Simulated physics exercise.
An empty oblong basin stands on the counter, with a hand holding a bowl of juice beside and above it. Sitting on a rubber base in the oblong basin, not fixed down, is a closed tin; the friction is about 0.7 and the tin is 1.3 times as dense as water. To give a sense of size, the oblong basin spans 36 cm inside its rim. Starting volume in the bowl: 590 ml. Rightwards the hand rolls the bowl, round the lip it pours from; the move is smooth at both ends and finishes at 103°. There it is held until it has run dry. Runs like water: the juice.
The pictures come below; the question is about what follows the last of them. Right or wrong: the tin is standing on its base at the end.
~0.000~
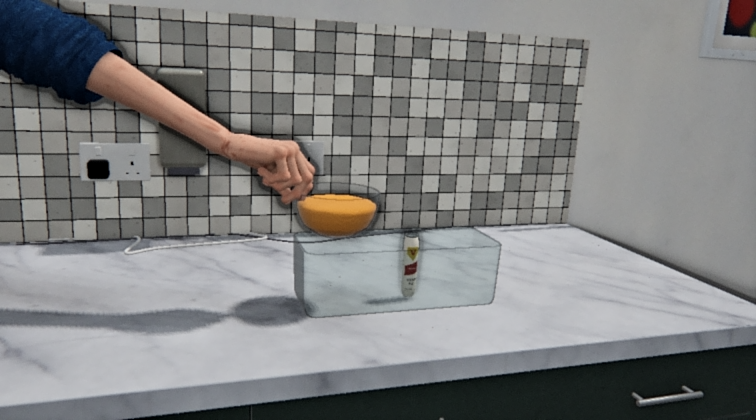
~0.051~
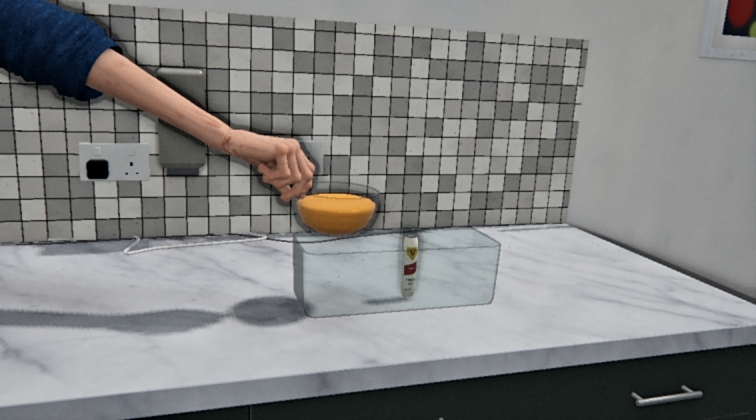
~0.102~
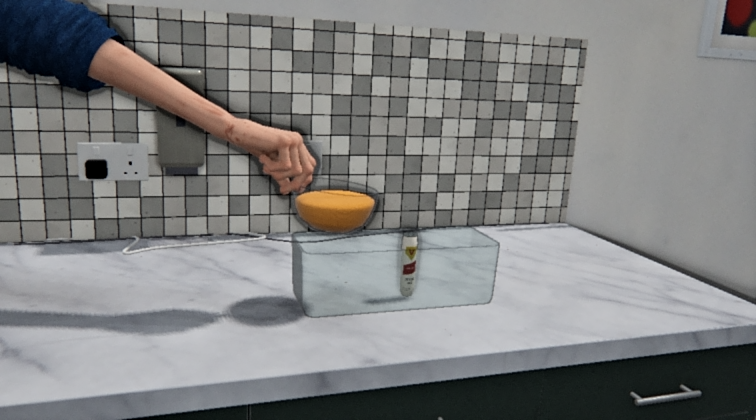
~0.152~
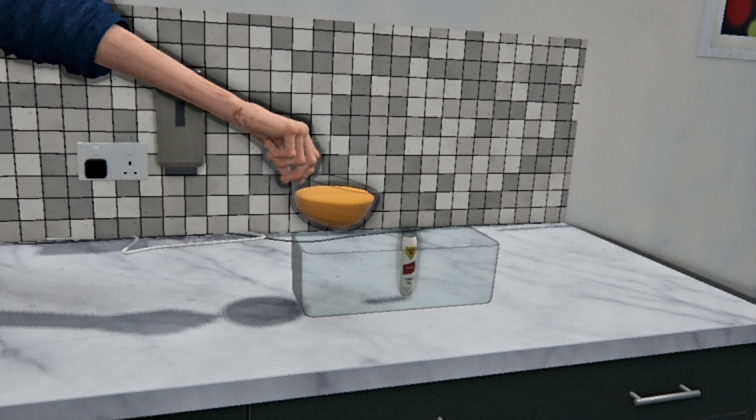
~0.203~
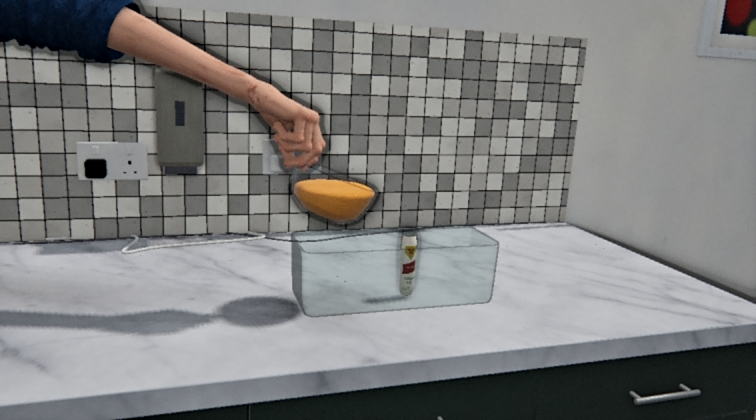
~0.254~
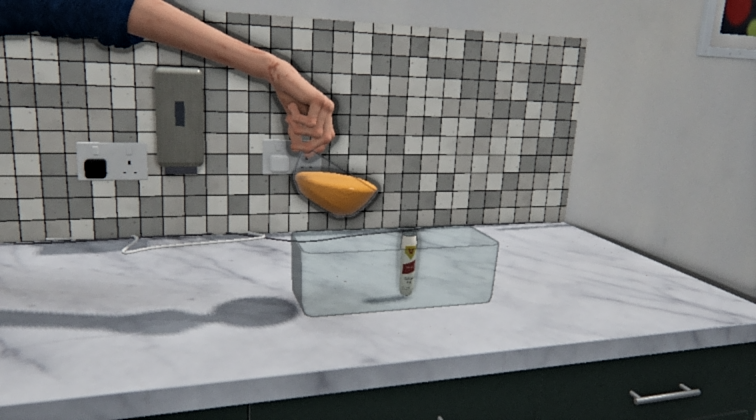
Right, it is standing.
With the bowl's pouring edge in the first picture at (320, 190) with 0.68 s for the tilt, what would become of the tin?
It does not tip.
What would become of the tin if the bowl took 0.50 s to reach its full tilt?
Outcome - the tin remains standing.
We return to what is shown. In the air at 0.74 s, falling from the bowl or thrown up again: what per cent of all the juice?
Roughly 10 per cent.
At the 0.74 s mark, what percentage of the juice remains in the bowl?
1 per cent or so.
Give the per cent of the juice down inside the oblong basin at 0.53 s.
The basin holds roughly 12 in a hundred parts at that moment.
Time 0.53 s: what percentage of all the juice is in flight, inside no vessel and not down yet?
54 %.
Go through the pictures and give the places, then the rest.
The first frame shows tilt 0°; pouring edge (377, 191); surface from (297, 203) to (374, 202); the oblong basin's rim runs from (299, 244) to (487, 236); the tin's top is at (412, 238).
The second frame shows tilt 1°; pouring edge (377, 191); surface from (297, 203) to (373, 201).
The third frame shows tilt 6°; pouring edge (376, 191); surface from (295, 200) to (372, 197).
The fourth frame shows tilt 12°; pouring edge (375, 191); surface from (295, 194) to (371, 193).
The fifth frame shows tilt 21°; pouring edge (375, 190); surface from (294, 186) to (372, 188).
The sixth frame shows tilt 32°; pouring edge (374, 190); surface from (296, 176) to (374, 185); 1 per cent is over the edge.
After 0.53 s the tilt is 91° and 34 per cent is still to pour; the tin stands where it began.
After 0.74 s the tilt is 103° and 1 per cent is still to pour; the tin stands where it began.
After 0.95 s the tilt is 103° and 0 per cent is still to pour; the tin stands where it began.
After 1.18 s the tilt is 103° and 0 per cent is still to pour; the tin stands where it began.
In the end the tin stands where it began.
